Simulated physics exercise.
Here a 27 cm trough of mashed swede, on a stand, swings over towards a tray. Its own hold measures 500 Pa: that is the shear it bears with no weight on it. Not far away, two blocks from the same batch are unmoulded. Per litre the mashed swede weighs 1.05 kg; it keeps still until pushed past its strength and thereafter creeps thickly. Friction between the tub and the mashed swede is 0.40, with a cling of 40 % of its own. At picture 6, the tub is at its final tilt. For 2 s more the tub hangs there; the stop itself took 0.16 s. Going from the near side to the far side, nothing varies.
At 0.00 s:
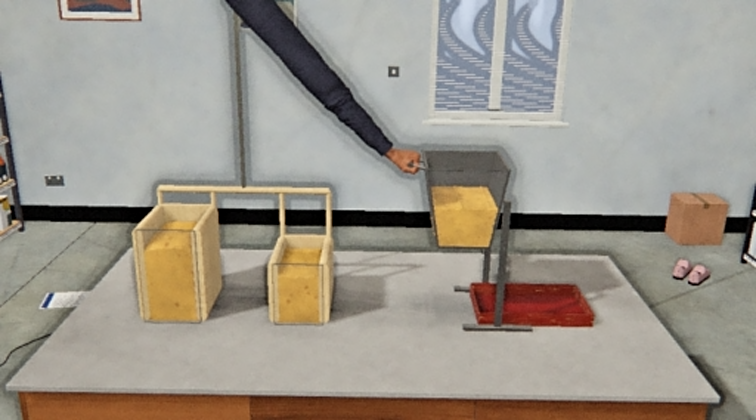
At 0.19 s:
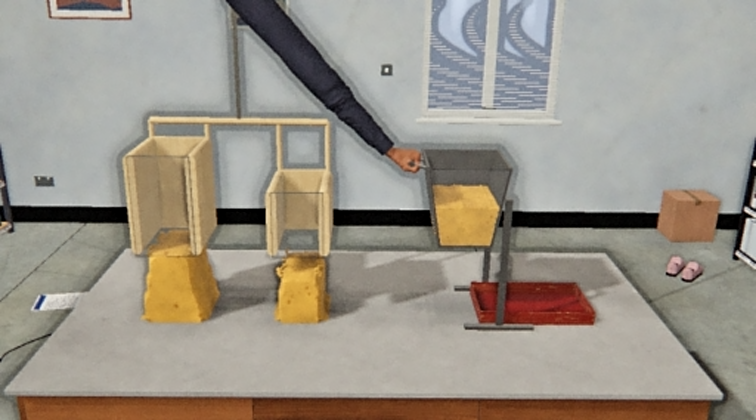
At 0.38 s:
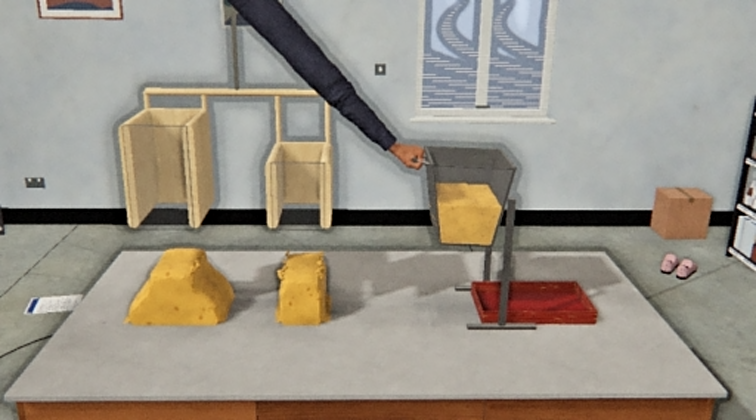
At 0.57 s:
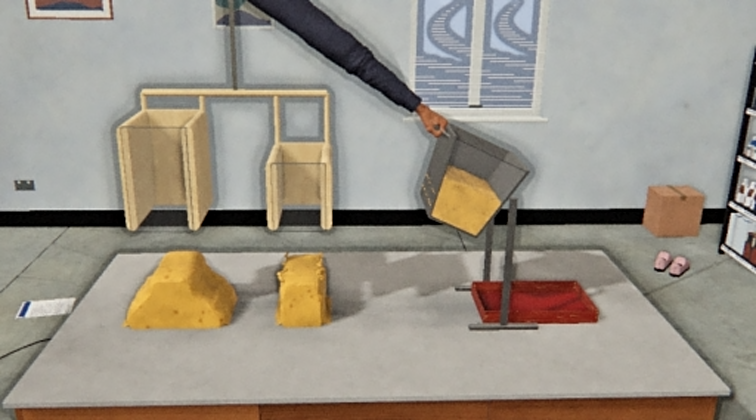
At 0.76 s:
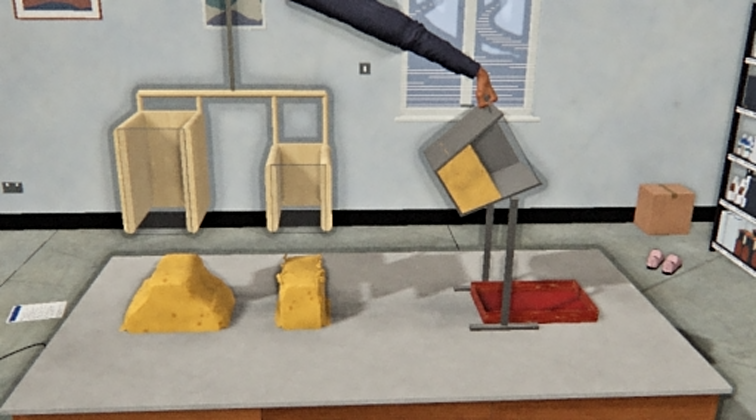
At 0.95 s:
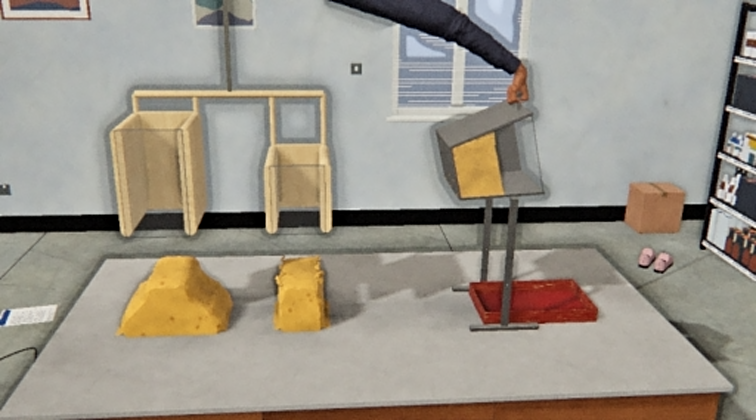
In a grey-walled room with a window and shelving, seen from the front and slightly above, a pale-topped table fills the foreground. Two yellow blocks in open wooden moulds stand at left, and a grey tub of yellow mash hangs over a red tray at right. The joined moulds lift, the larger block slumps wide while the smaller barely changes, then a dark-sleeved arm tilts the tub steeply rightward as the view shifts slightly.
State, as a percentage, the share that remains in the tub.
100 %.
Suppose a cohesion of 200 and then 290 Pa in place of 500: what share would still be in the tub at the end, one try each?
First 100 %, second 100 %.
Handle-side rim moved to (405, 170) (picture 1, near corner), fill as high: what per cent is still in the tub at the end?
I'd put it at close to 100 per cent.
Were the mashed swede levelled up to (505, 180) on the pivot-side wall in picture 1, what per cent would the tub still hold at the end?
It would be close to 100 percent.
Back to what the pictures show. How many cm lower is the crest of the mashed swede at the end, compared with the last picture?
The top ends up some 1 cm below its level in the last picture.
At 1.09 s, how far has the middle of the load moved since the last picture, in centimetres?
Something like 1 cm, I'd say.
By 1.09 s, the tub is at 77 degrees and holds 100 %.
By 1.26 s, the tub is at 77 degrees and holds 100 %.
By 1.43 s, the tub is at 77 degrees and holds 100 %.
By 1.60 s, the tub is at 77 degrees and holds 100 %.
By 2.95 s, at the end, the tub is at 77 degrees and holds 100 %.
